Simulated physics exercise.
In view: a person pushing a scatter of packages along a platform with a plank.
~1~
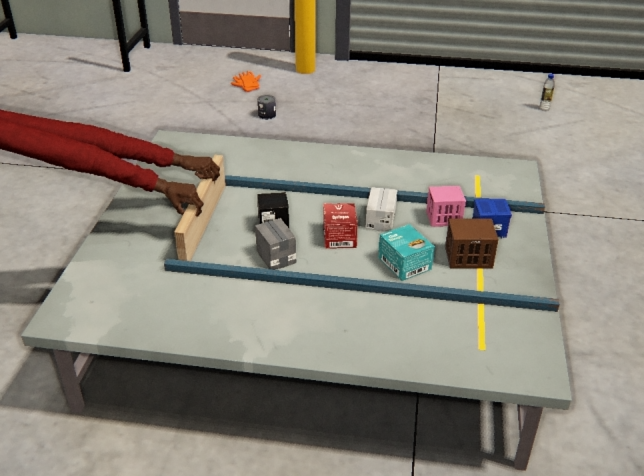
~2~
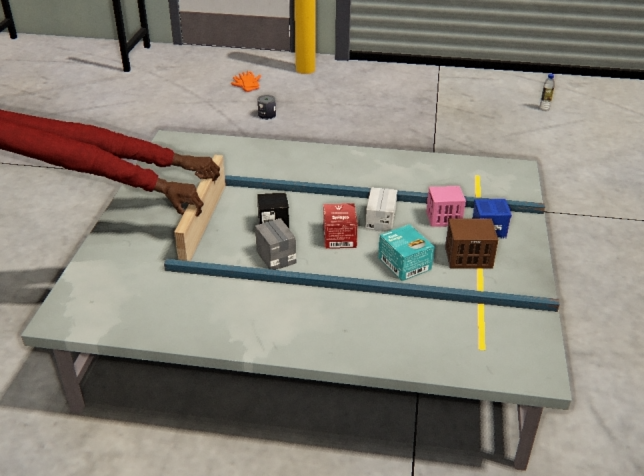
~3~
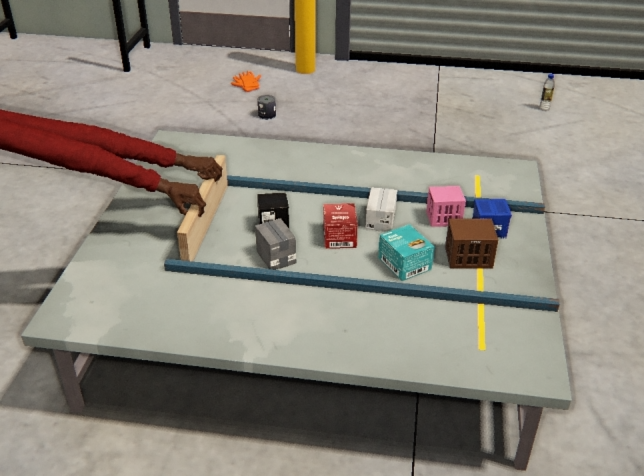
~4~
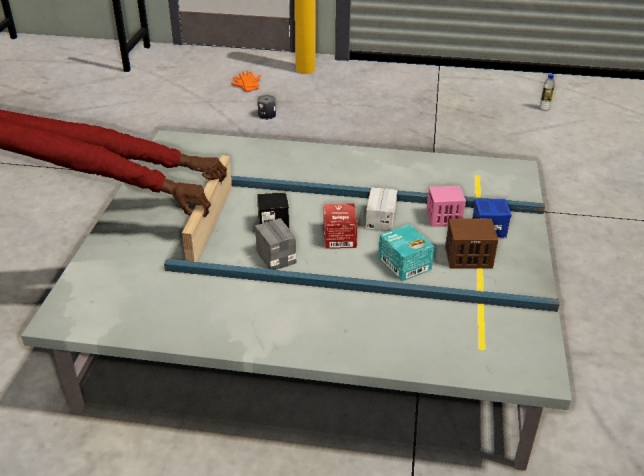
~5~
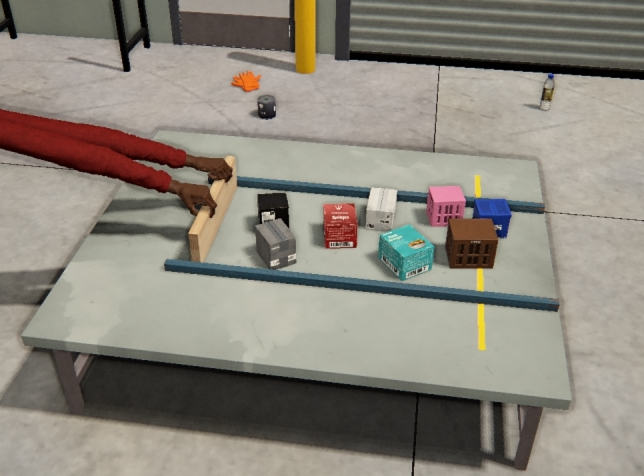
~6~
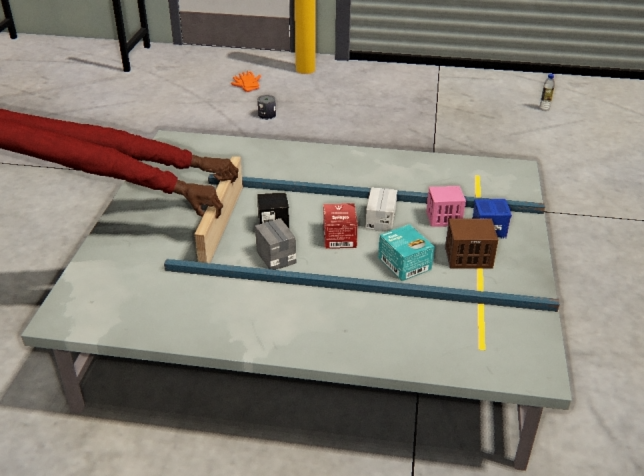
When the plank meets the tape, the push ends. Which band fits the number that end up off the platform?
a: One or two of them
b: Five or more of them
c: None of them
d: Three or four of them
a.
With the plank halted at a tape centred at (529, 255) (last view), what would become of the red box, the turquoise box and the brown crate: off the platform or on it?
Looking at each in turn, the red box is gone, the turquoise box is gone, and the brown crate is gone.
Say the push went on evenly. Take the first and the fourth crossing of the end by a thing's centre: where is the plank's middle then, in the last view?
About (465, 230) and about (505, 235).
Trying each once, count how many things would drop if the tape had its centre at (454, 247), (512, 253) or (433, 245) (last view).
It would be 0, then 5, then 0.
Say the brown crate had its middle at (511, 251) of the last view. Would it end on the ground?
It goes off the edge.
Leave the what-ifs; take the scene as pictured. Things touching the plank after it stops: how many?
The figure is 3.
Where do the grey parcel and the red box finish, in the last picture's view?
Roughly (497, 272), and the other roughly (529, 246).
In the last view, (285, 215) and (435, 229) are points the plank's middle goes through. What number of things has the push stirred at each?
2 at one spot and 8 at the other.
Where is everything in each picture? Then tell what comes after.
The first frame shows blue tote (491, 219); brown crate (471, 243); pink crate (446, 206); plank (202, 207); tape (480, 250).
The second frame shows brown crate (471, 244); turquoise box (406, 252).
The third frame shows pink crate (446, 206); red box (340, 226).
The fourth frame shows blue tote (491, 219); grey parcel (276, 245).
The fifth frame shows brown crate (471, 244); black parcel (273, 214).
The sixth frame shows blue tote (491, 219); brown crate (471, 244); pink crate (446, 206); plank (221, 209); tape (480, 250).
A little later, none off yet; blue tote at rest near (491, 219); brown crate at rest near (471, 244); pink crate at rest near (446, 206).
When it is over, the number that fall off is one or two; down, brown crate.
